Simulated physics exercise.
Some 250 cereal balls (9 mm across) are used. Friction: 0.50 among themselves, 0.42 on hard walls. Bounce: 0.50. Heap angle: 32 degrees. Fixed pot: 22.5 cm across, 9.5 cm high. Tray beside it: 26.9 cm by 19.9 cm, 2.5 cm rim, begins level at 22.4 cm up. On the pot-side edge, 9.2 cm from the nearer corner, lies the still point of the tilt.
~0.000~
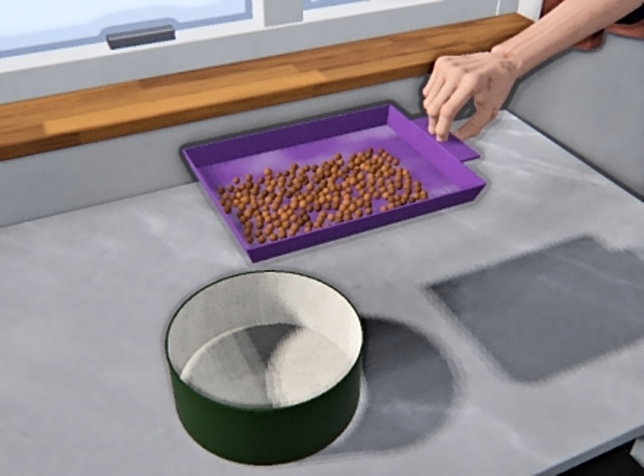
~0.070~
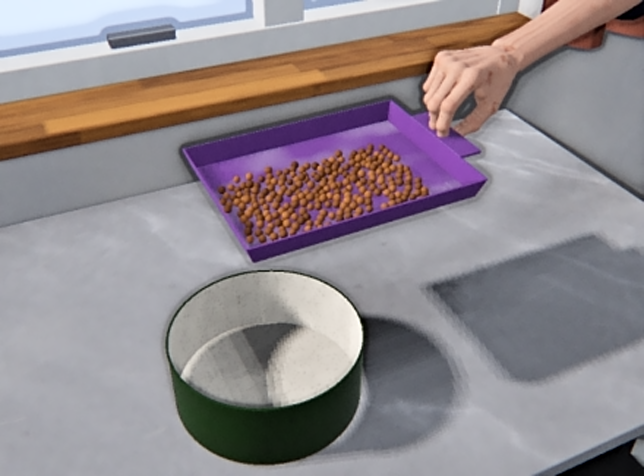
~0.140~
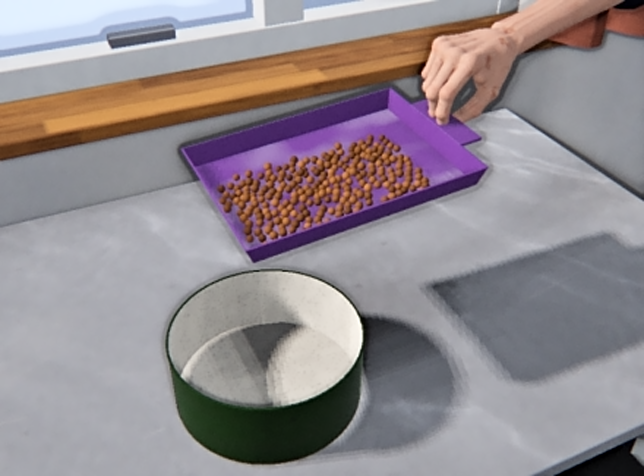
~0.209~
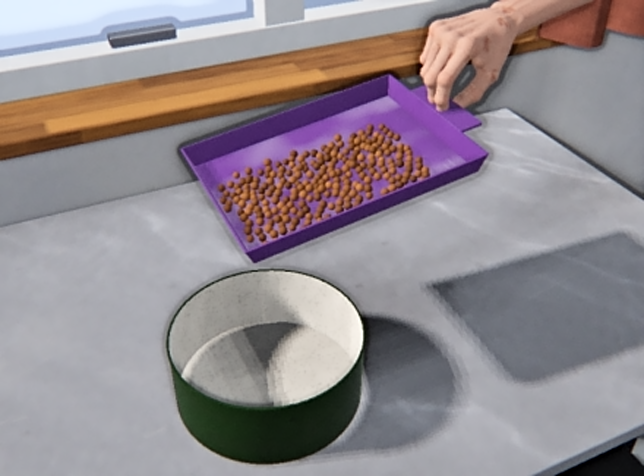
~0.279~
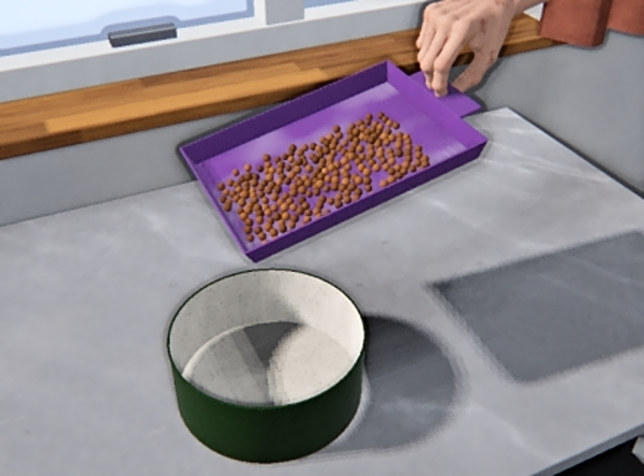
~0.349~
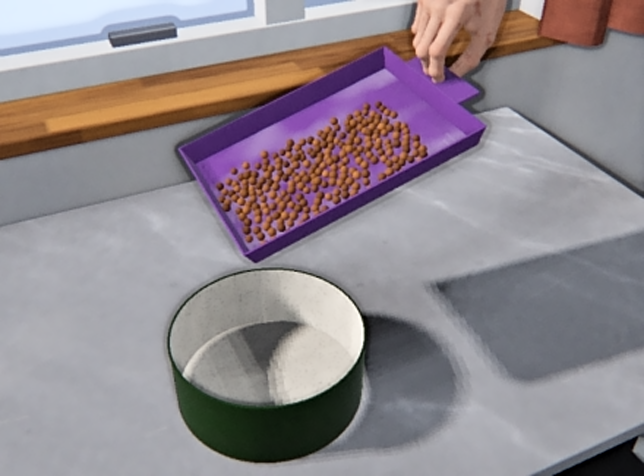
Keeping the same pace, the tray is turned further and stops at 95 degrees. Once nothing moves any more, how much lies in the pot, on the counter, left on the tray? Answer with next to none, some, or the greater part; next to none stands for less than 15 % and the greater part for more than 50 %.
Pot: The greater part; counter: Some; tray: Next to none.
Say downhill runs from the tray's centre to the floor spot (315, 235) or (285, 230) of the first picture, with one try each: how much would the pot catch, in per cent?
Around 100 % for the first direction, around 100 % for the second.
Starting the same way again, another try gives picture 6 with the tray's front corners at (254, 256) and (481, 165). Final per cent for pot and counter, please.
Per cent by place - pot 100, counter 0.
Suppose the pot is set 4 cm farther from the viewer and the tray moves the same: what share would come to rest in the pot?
Close to 70 per cent, then.
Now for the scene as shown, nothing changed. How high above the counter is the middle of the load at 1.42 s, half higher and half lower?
Roughly 28 centimetres, give or take.
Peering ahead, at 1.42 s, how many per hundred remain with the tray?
Something like 100 percent, roughly.
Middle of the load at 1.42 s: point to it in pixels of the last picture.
The load's centre is near (236, 185) at that time.
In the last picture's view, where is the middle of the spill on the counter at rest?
Around (118, 384).
After 0.99 s, tilt 53 degrees; the tray holds 100 %, the pot 0 %.
Then, at 1.42 s, tilt 78 degrees; the tray holds 100 %, the pot 0 %.
After 1.93 s, tilt 95 degrees; the tray holds 0 %, the pot 55 %.
In the end, at 2.7 s, pot 70 %, counter 30 %, tray 0 %.
